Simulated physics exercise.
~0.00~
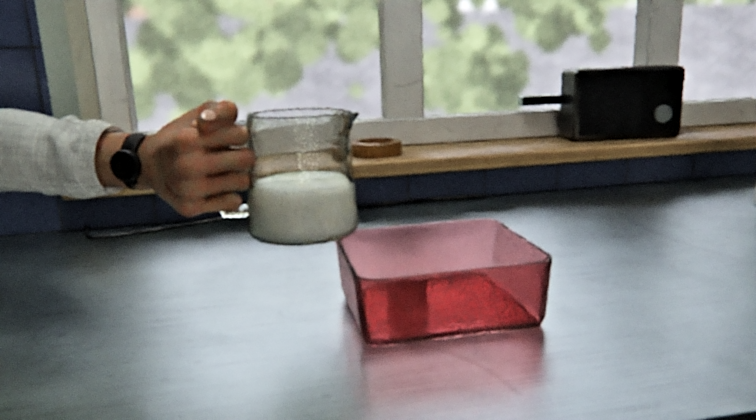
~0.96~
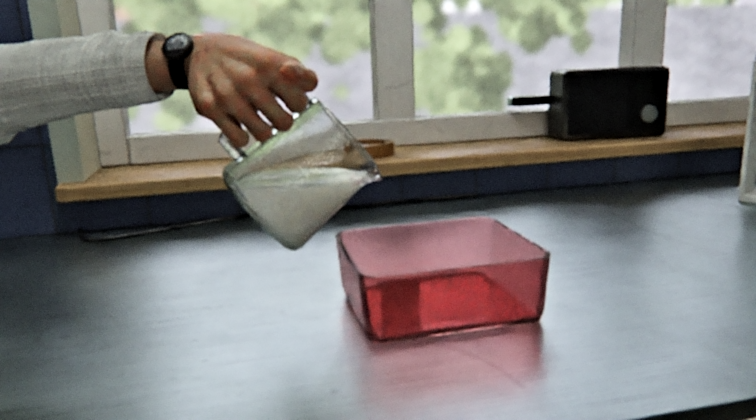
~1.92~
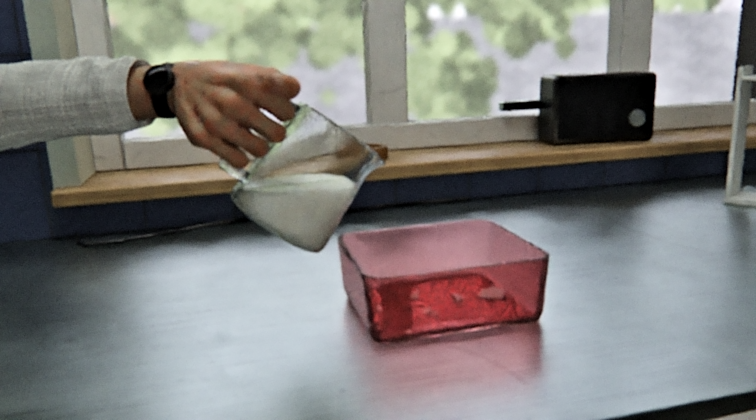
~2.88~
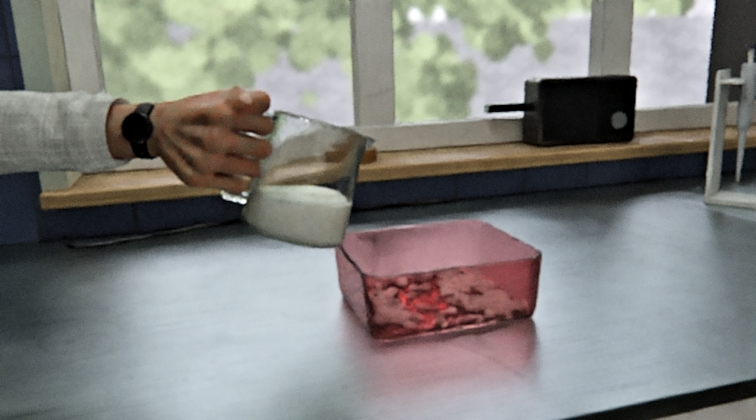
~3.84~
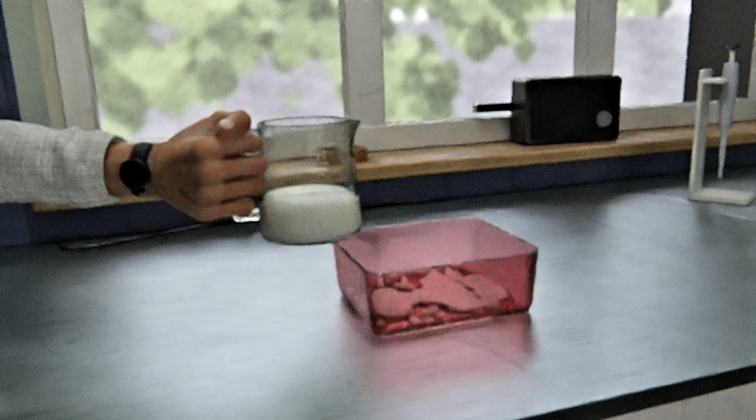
A hand tilting a glass pitcher of milk beside a red see-through dish, then levelling it with milk left in both.
